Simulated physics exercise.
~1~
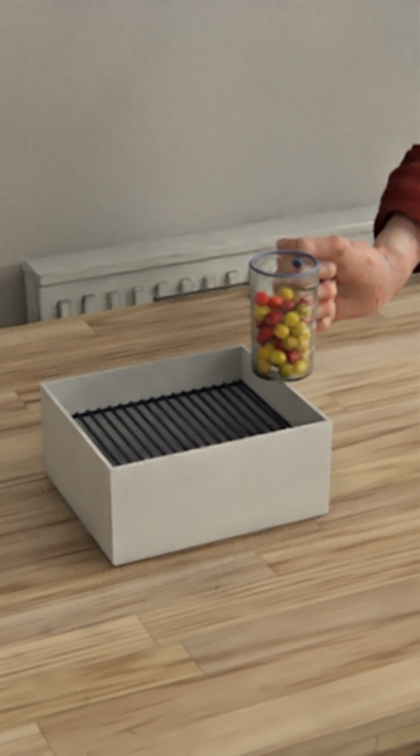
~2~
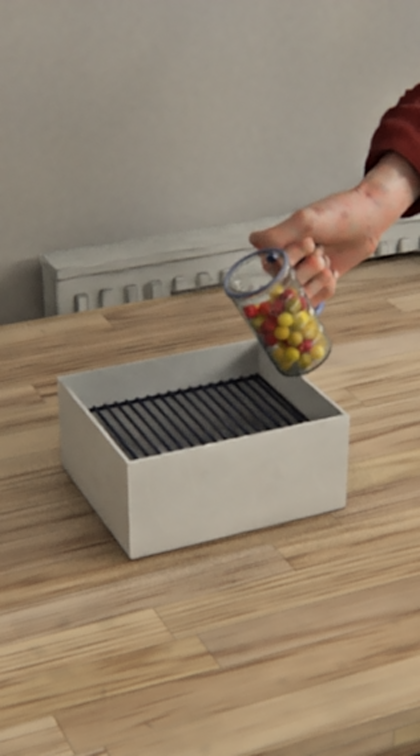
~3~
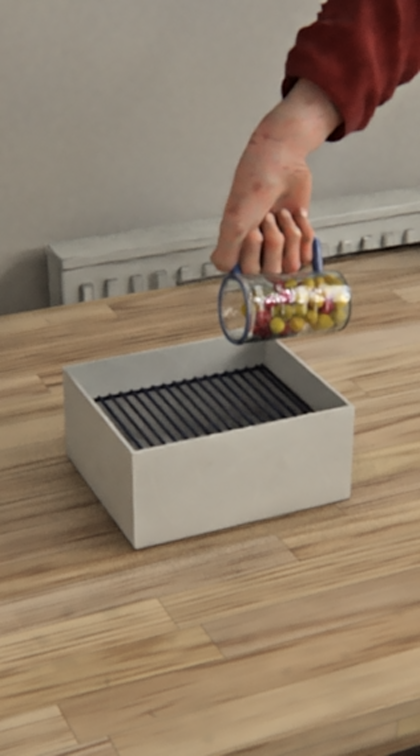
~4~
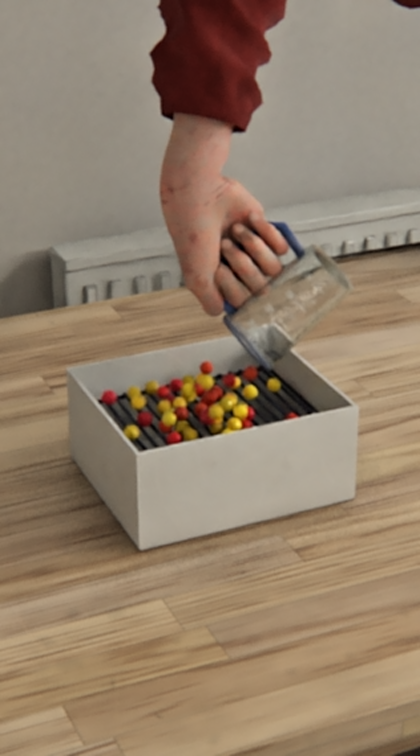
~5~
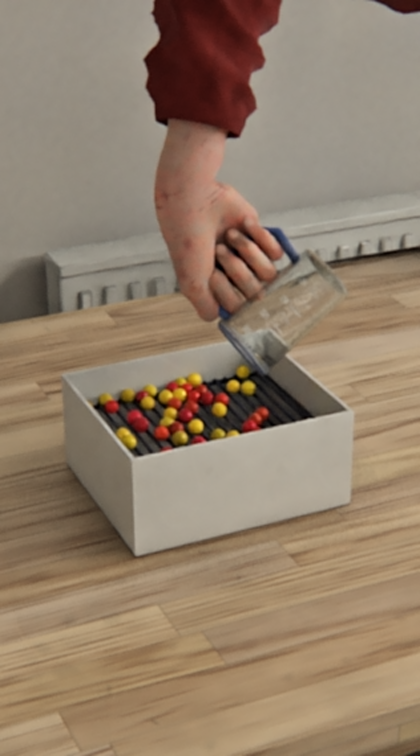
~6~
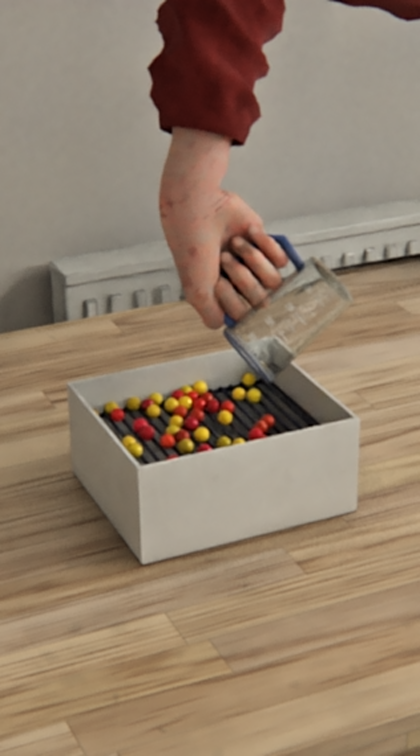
A hand in a red sleeve held a clear cup of red and yellow balls over a pale box with a dark rack inside, then tipped it and poured them out. The balls scattered across the bars and both colours stayed on top.
